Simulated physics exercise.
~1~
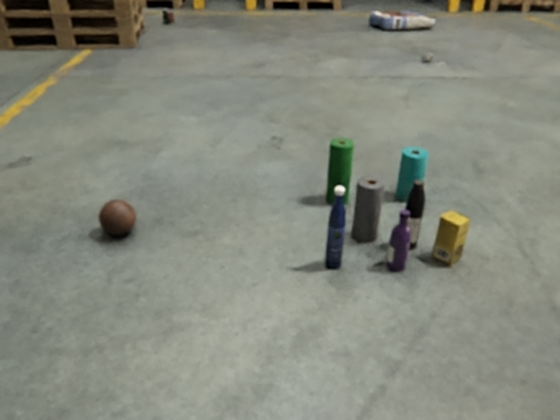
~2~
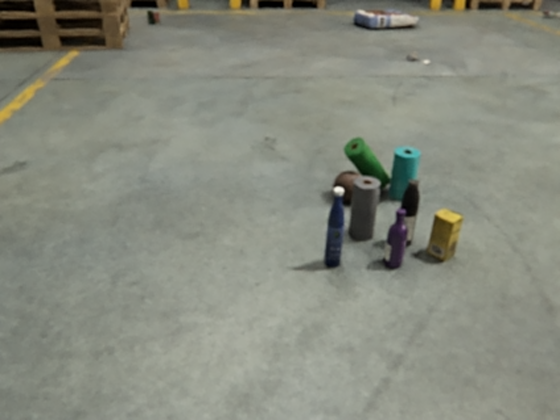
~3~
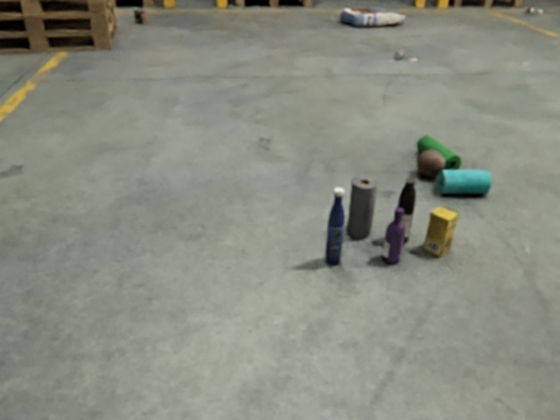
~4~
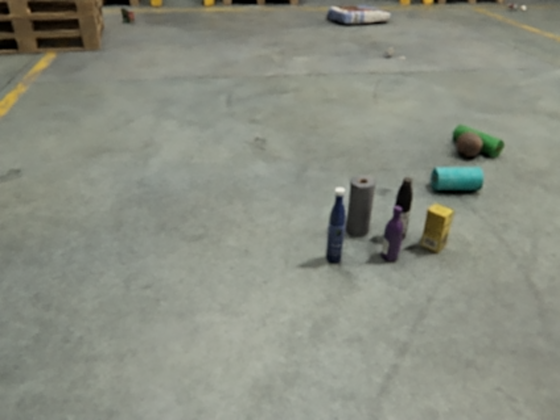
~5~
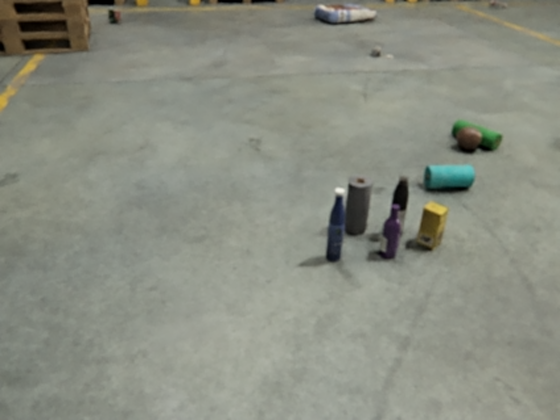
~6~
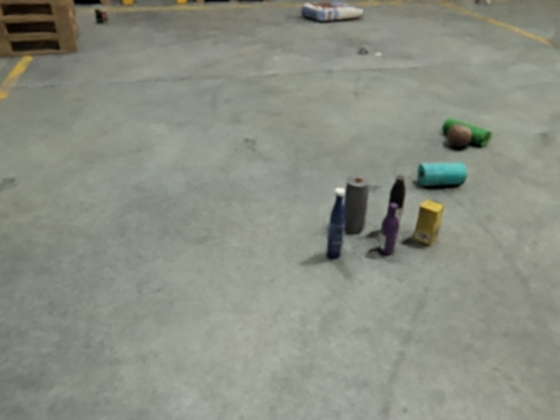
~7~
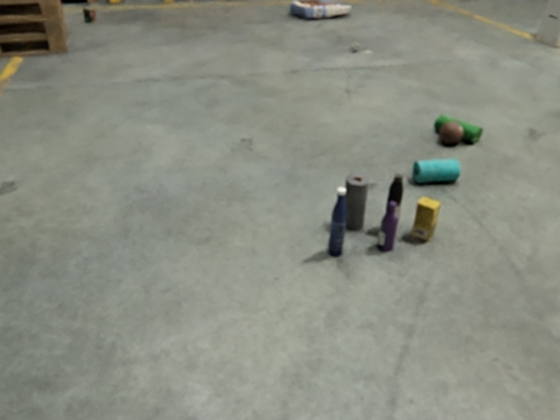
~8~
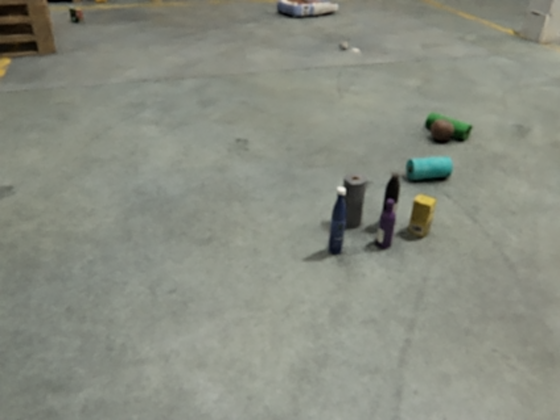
A brown ball rolls from the left across a grey concrete floor toward a cluster of upright rolls, bottles and a yellow carton. It reaches the green roll at the back, which tilts over sharply while the turquoise roll beside it still stands. The green roll then drops onto its side, and the turquoise roll topples too, lying to the right of the group. The ball and green roll travel a little farther back and to the right together, then settle against each other. As the view drifts, both rolls stay down, while the grey roll, three bottles and carton remain standing.
